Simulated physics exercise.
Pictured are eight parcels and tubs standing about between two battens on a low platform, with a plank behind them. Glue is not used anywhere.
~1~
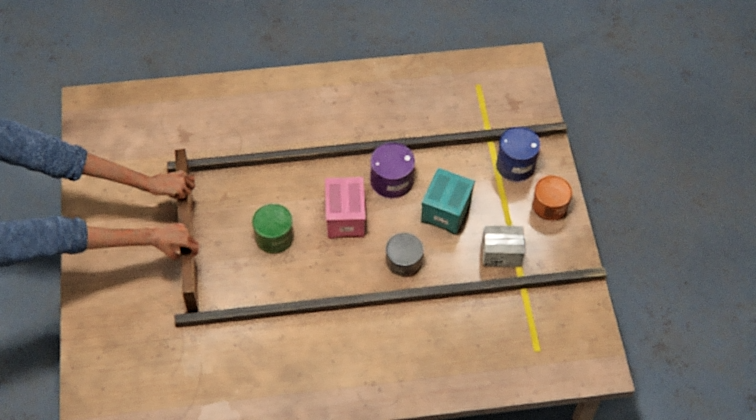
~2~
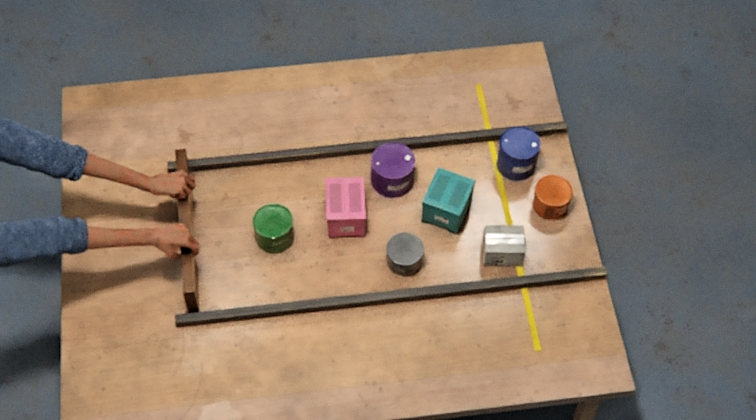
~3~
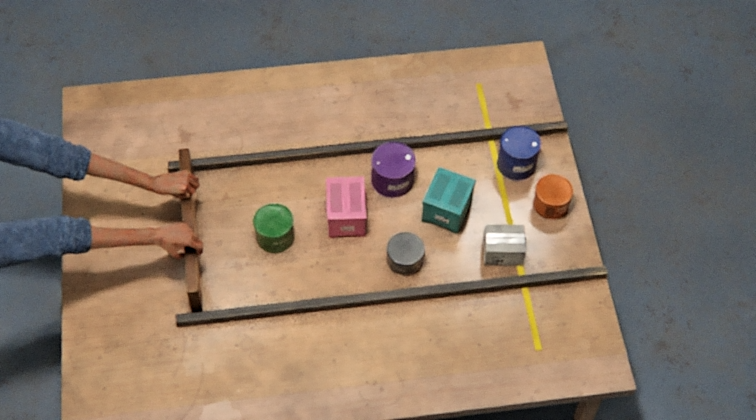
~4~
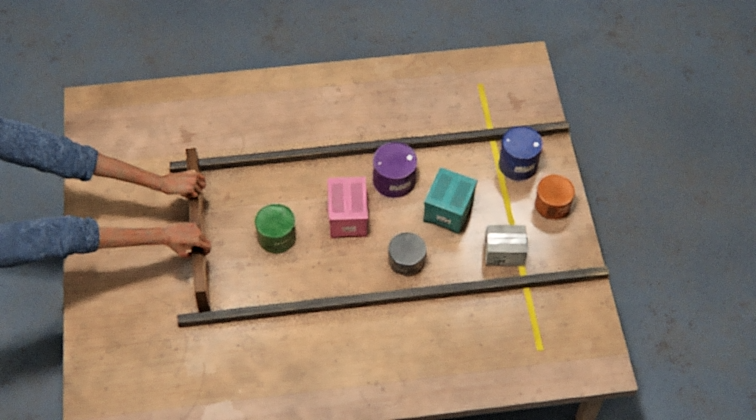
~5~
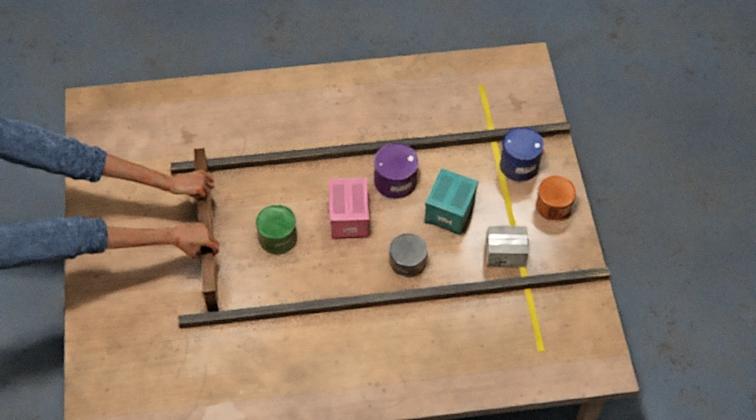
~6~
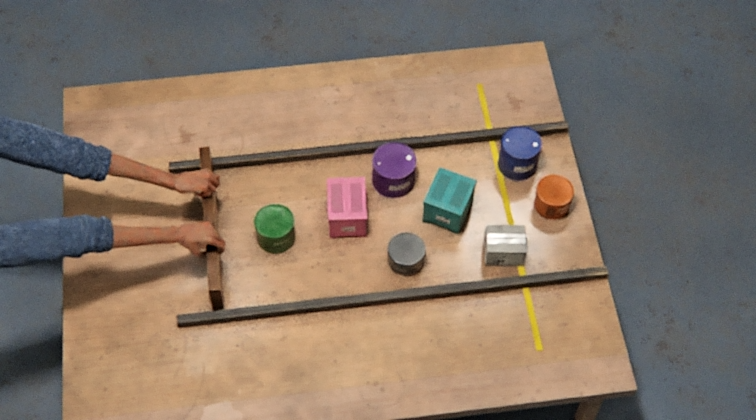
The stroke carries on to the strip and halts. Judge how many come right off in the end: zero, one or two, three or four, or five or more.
The drop count fails to reach three, yet is not nil.
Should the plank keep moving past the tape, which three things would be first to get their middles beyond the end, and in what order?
Orange pail, turquoise tote, blue canister.
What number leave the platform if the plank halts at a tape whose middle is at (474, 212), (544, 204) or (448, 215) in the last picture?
Respectively, 0, 4 and 0.
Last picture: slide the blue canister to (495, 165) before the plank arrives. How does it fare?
Placed like that, it is still there afterwards.
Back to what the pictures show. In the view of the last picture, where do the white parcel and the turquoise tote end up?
In the last picture the white parcel sits around (566, 230) and the turquoise tote around (576, 187).
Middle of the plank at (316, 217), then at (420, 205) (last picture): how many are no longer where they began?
The count reaches 2 first and 5 second.
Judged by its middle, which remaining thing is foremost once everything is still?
Answer: The turquoise tote.
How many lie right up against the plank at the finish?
I count 4 of them.
A little later, none off yet; orange pail at rest near (554, 197); blue canister at rest near (519, 154); white parcel at rest near (505, 246).
Next, none off yet; orange pail moving near (558, 197); blue canister at rest near (519, 154); white parcel shifted a little near (516, 244).
When it is over, the number that fall off is one or two; down, orange pail.
